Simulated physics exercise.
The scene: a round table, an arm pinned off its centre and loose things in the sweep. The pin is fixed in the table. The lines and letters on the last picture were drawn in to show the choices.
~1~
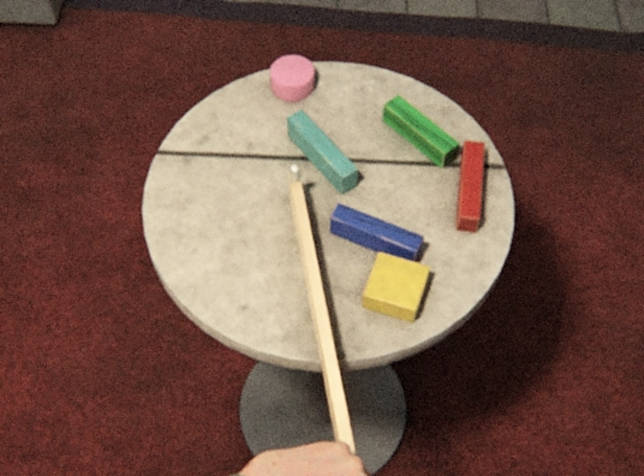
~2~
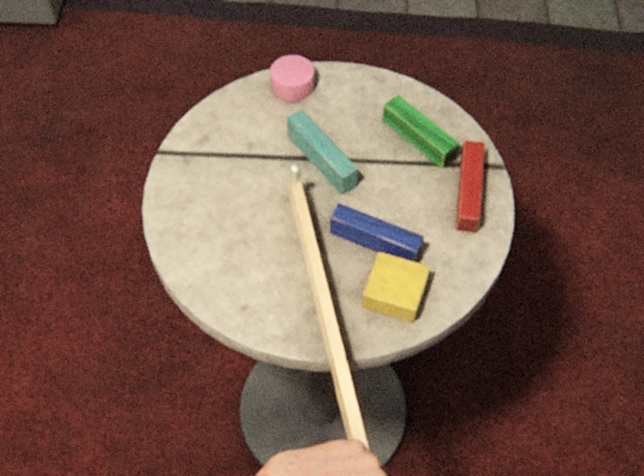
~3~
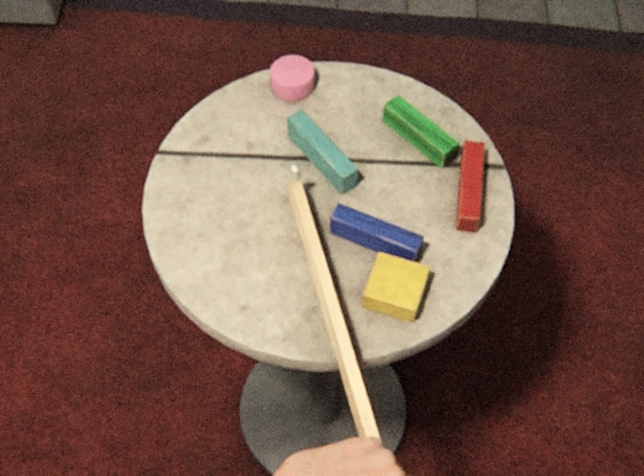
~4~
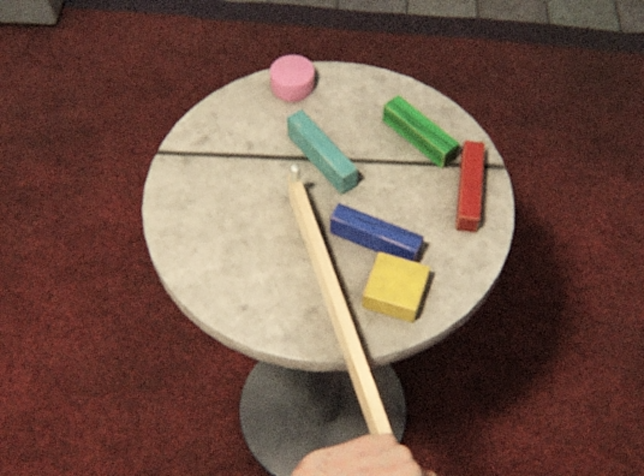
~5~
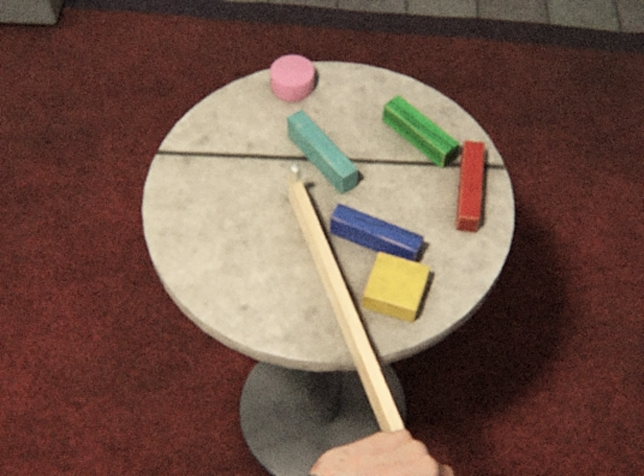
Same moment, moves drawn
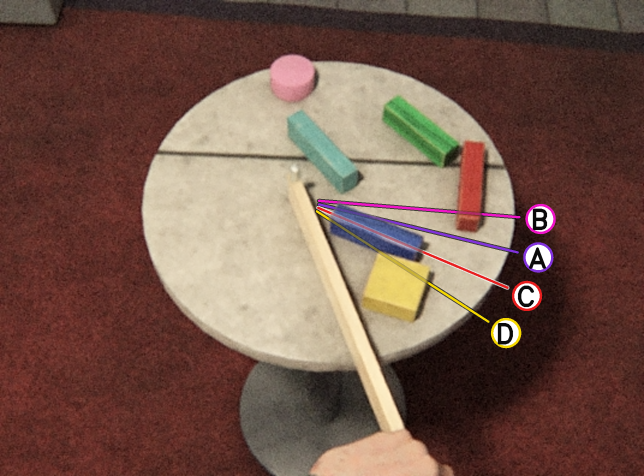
A hand swings the near end of a wooden stick slightly rightward across a round table.
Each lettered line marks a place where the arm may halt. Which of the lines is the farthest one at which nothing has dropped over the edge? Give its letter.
No farther than B.
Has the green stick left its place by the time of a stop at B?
No.
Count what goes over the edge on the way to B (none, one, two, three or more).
By then, none.
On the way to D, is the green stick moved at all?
By then, no.
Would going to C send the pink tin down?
No.
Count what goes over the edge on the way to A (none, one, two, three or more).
By then, none.
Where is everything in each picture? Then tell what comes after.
In the first picture, arm (316, 285); yellow block (396, 287); blue stick (376, 234).
In the second picture, arm (322, 285); pink tin (293, 78).
In the third picture, arm (327, 284); green stick (420, 132).
In the fourth picture, arm (332, 282); blue stick (376, 234).
In the fifth picture, arm (337, 281); pink tin (293, 78); red stick (471, 186); green stick (420, 132).
On the copy, A at (417, 228); B at (419, 209); C at (410, 246); D at (399, 264).
On B. First, arm (384, 257); yellow block (434, 271); blue stick (384, 224).
Then, arm (413, 220); red stick (476, 168); yellow block (459, 226).
Finally, arm (420, 190); red stick (480, 131); yellow block (459, 185); nothing has fallen.
By contrast, A is safe but short; C is safe but short; D is safe but short.
